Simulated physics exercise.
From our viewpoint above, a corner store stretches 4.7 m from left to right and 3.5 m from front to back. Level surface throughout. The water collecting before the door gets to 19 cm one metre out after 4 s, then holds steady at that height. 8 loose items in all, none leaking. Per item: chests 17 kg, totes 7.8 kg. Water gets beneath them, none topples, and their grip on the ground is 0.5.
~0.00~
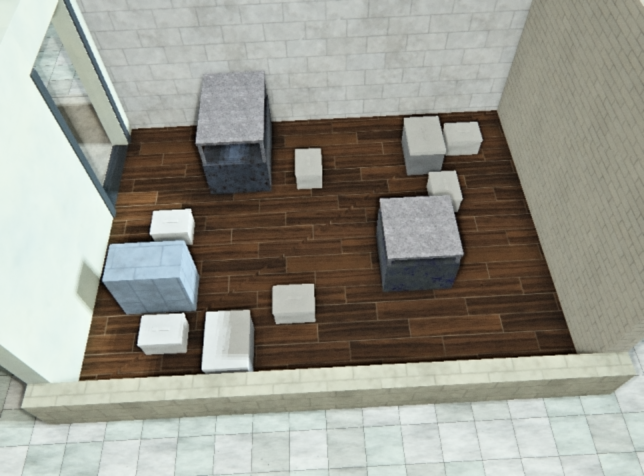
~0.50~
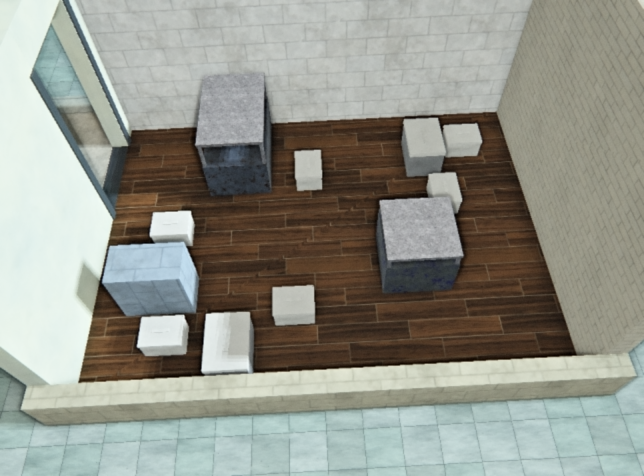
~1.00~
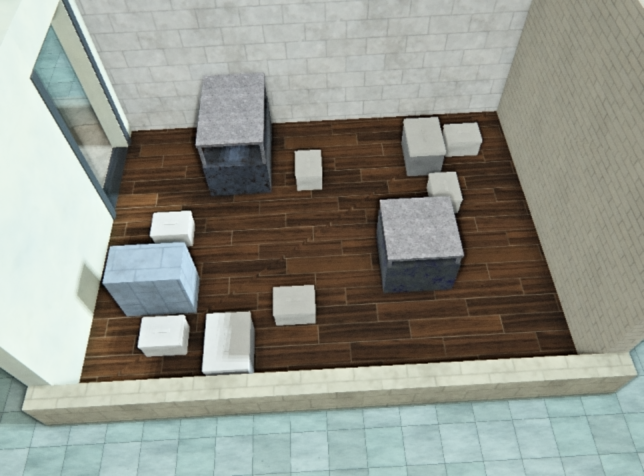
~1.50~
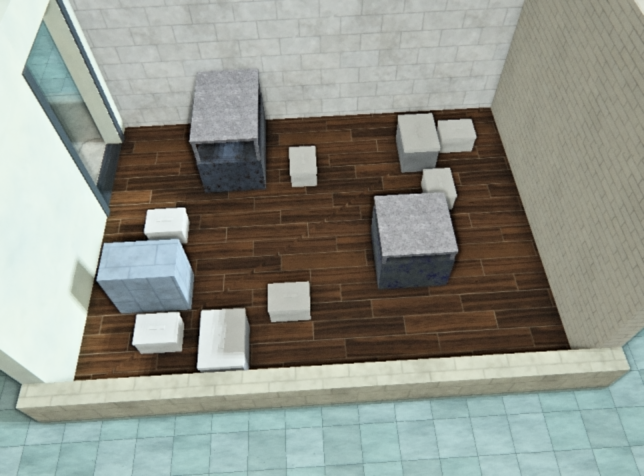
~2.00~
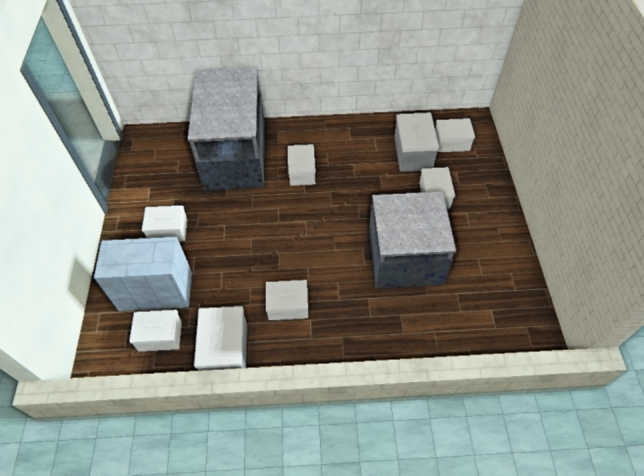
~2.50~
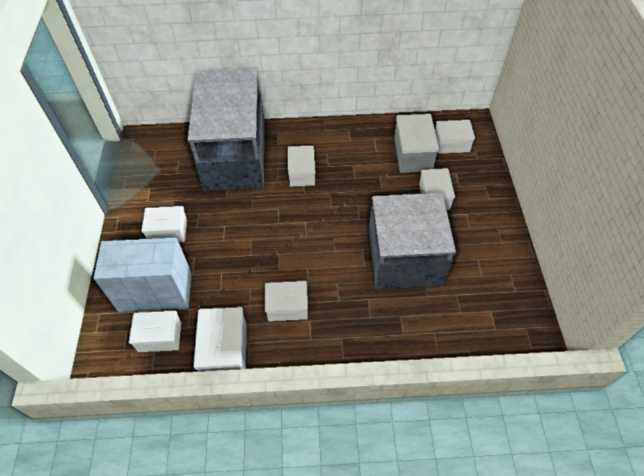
Water outside spread over the pale tiles and turned them blue-green, then a small patch slipped in at the doorway on the left, while the boxes and blocks on the wooden floor stayed put.
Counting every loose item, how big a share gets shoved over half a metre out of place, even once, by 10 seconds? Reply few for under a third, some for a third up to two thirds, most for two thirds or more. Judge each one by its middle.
Few.
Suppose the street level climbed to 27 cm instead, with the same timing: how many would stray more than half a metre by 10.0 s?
You'd get 2 in that case.
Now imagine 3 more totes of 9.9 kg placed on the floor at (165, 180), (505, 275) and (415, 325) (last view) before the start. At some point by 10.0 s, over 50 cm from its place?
Above the limit, then inside the limit, then inside the limit.
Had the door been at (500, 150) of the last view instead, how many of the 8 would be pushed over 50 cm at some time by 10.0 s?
Then it comes to 5 of them.
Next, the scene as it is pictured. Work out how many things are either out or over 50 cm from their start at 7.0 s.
By my tally, 0.
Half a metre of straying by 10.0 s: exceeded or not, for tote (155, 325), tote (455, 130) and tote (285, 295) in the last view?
In that order: Short of it, less, over.
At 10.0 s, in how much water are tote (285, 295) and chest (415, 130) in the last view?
Depth approx. 7 cm / 2 cm.
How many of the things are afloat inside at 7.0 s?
The count is 0.
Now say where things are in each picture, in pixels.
In the first frame, a chest at (226, 339) rests on the ground; a tote at (161, 329), on the bottom; water covers 0.0 m2; 0 of 8 have shifted.
In the second frame, a chest at (226, 340), on the bottom; a tote at (161, 331), on the bottom; water covers 0.0 m2; 0 of 8 have shifted.
In the third frame, a chest at (227, 341) rests on the ground; a tote at (161, 331) rests on the ground; water covers 0.0 m2; 0 of 8 have shifted.
In the fourth frame, a chest at (222, 337), on the bottom; a tote at (156, 328), on the bottom; water covers 0.0 m2; 0 of 8 have shifted.
In the fifth frame, a chest at (219, 335), on the bottom; a tote at (153, 326), on the bottom; water covers 0.0 m2; 0 of 8 have shifted.
In the sixth frame, a chest at (219, 336) rests on the ground; a tote at (153, 327) rests on the ground; water covers 0.4 m2; 0 of 8 have shifted.
After 3.5 s 0 of 8 are over 50 cm from their spots; 0 afloat.
After 4.5 s 0 of 8 are over 50 cm from their spots; 0 afloat.
After 7.0 s 0 of 8 are over 50 cm from their spots; 0 afloat.
After 10.0 s 2 of 8 are over 50 cm from their spots, and 2 have been at some point; 2 afloat.
